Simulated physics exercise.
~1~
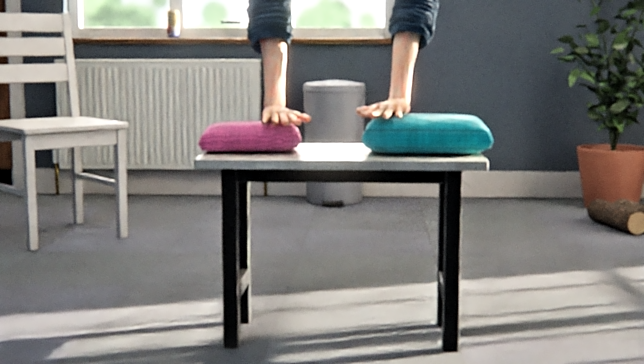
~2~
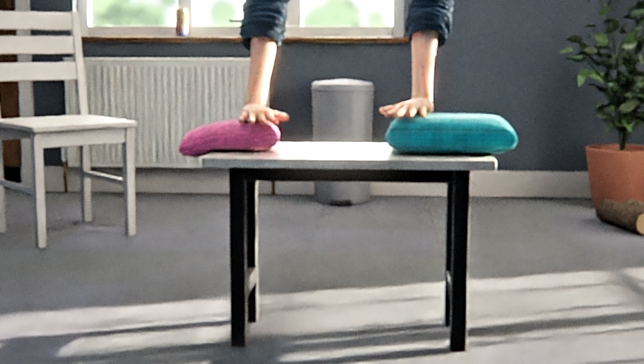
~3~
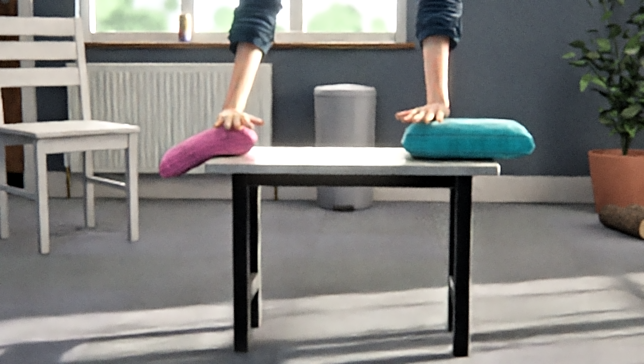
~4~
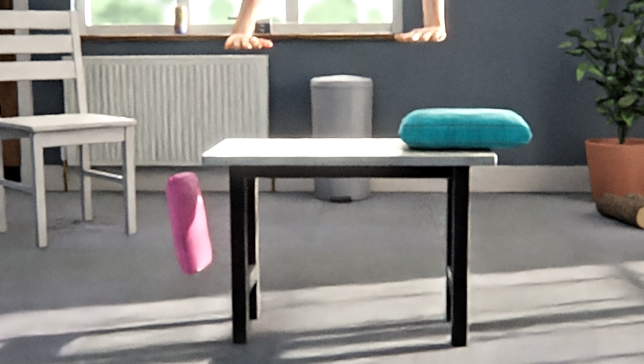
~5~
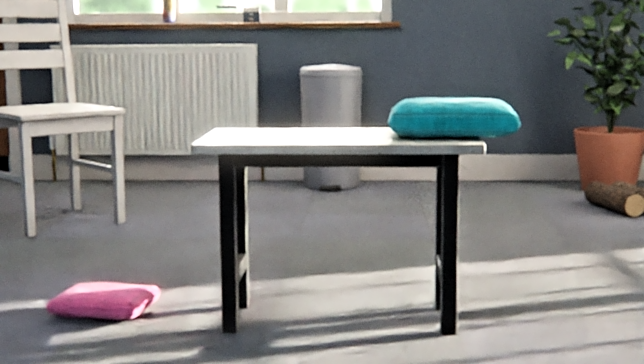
Pink sack and turquoise soft bag pushed apart by two hands, the pink one tipping off the table's left end onto the floor.
